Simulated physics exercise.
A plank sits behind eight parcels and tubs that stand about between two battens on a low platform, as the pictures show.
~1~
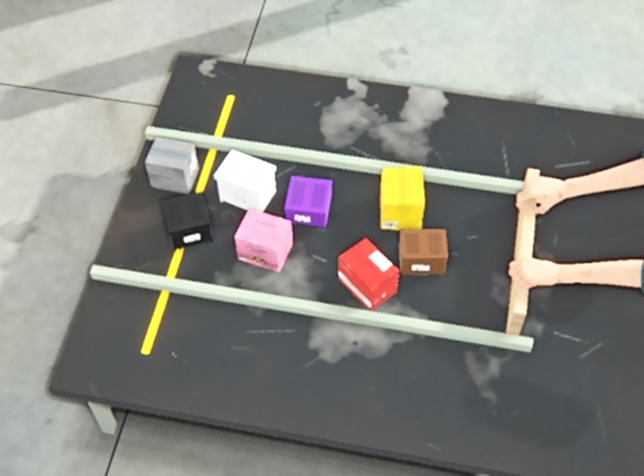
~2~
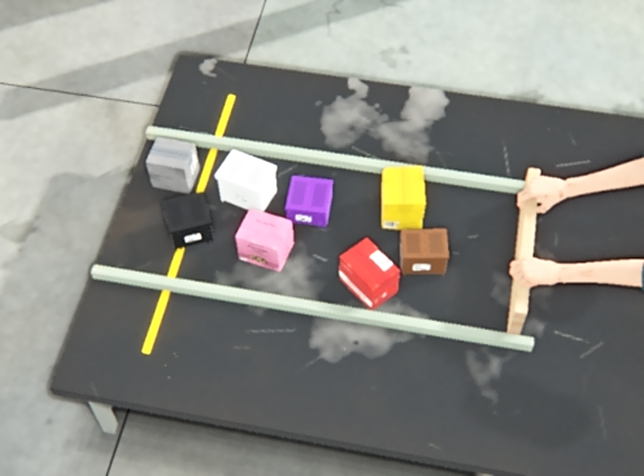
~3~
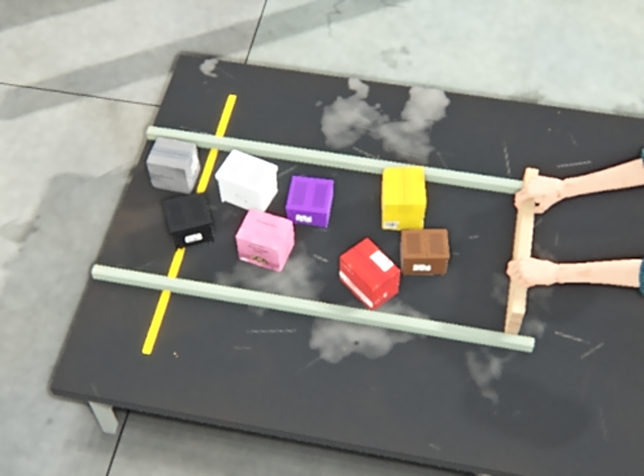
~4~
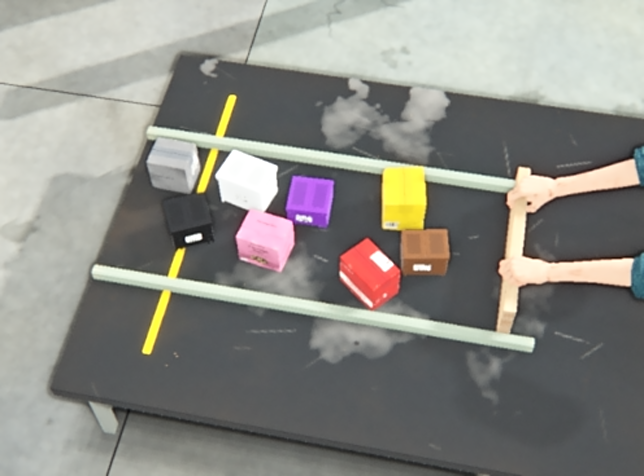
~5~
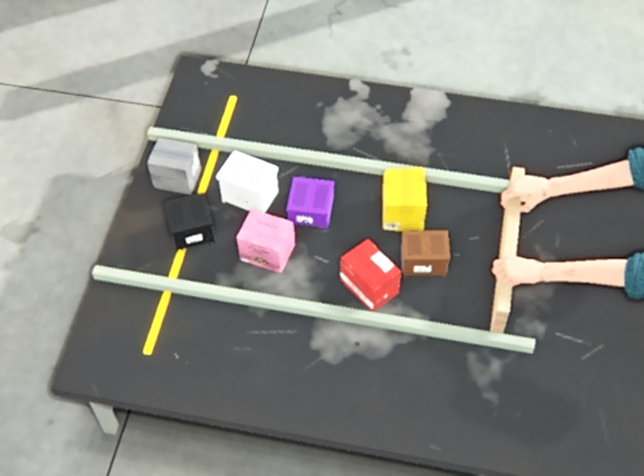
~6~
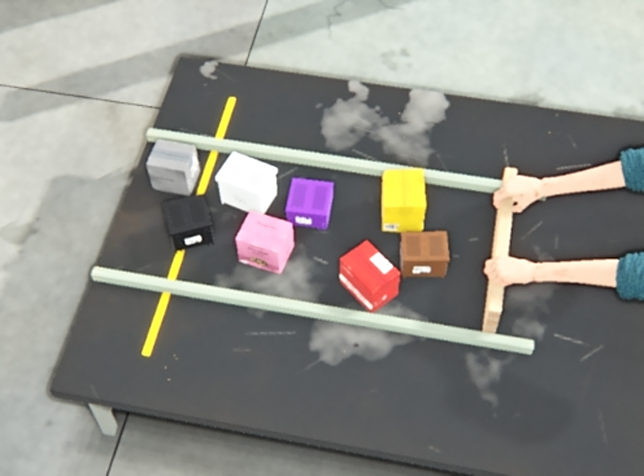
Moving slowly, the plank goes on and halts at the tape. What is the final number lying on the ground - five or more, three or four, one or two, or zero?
My prediction is three or four fallers.
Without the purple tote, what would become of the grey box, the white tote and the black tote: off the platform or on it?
Outcome: The grey box goes off, the white tote holds its spot, the black tote goes off.
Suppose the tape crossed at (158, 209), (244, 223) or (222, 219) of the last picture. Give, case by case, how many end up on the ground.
Counts per try: 5; 1; 3.
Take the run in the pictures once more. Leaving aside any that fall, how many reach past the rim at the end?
Looks like 2 of them.
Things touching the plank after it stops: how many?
Count: 3.
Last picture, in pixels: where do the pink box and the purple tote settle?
The pink box at (115, 223), the purple tote at (143, 178).
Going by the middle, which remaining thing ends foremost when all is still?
Pink box.
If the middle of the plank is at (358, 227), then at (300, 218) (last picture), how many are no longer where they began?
4 and 8.
Soon after, none off yet; grey box at rest near (174, 168); black tote at rest near (189, 224); white tote at rest near (248, 186).
Then, none off yet; grey box moved a little near (158, 166); black tote moved a little near (175, 219); white tote moved about its own width near (197, 181).
By the end, the number that fall off is three or four; fallen, white tote, black tote and grey box.
